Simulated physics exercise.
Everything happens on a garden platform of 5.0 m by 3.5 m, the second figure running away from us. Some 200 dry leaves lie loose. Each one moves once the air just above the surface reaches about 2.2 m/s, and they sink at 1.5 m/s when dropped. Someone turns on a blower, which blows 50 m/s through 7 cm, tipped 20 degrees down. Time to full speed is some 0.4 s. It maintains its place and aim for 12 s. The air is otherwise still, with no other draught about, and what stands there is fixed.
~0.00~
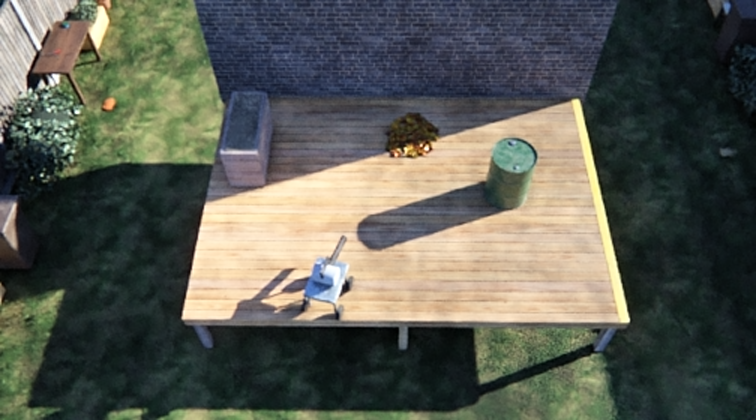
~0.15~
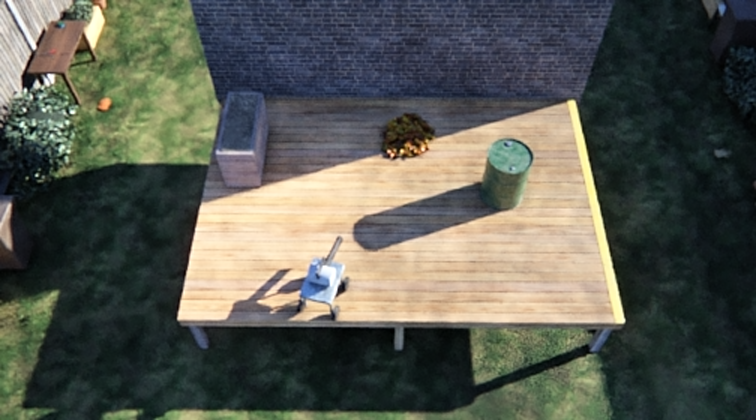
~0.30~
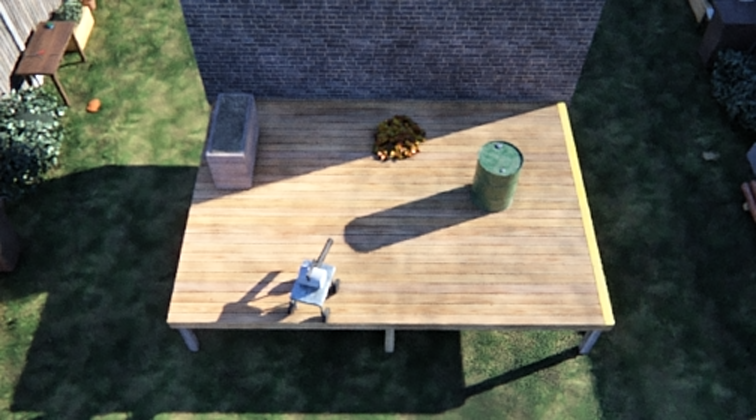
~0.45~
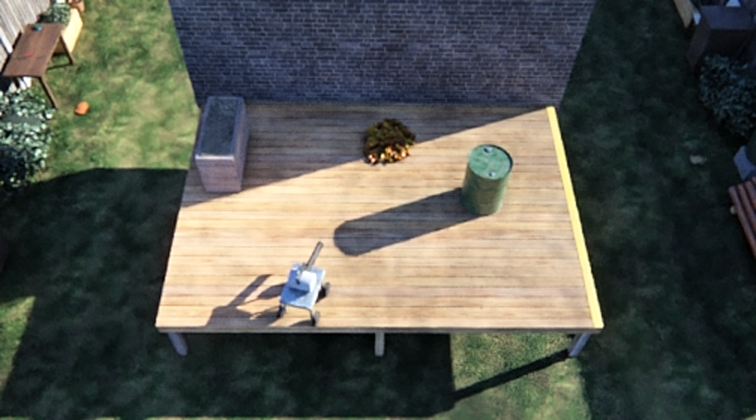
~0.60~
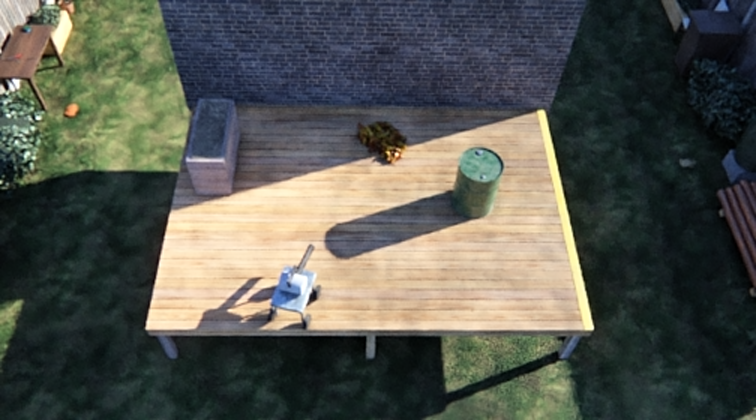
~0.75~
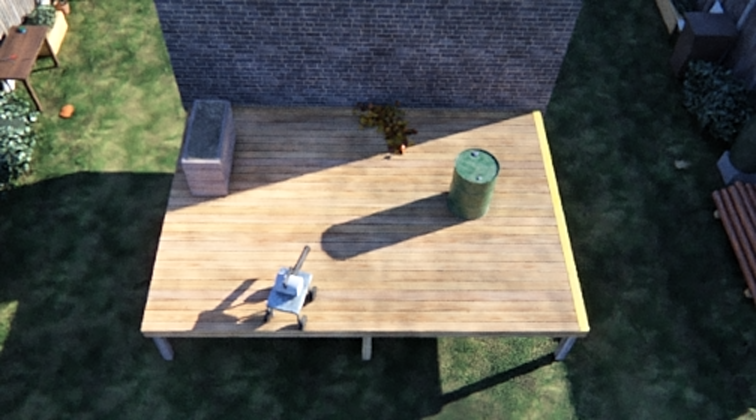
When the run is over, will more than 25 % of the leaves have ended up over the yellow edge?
Yes.
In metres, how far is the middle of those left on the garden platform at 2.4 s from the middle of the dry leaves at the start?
My estimate is about 2.0 m.
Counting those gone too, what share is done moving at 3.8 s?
50 %.
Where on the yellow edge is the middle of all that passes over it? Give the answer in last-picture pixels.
Somewhere about (540, 113).
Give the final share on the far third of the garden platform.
5 %.
After 2.4 s the count stands so, 36 % are over the yellow edge; the middle of those still in play is near (513, 110).
After 3.8 s the count stands so, 56 % are over the yellow edge; the middle of those still in play is near (523, 109).
After 6.6 s the count stands so, 80 % are over the yellow edge; the middle of those still in play is near (525, 115).
After 12.0 s, at the end, 93 % are over the yellow edge.
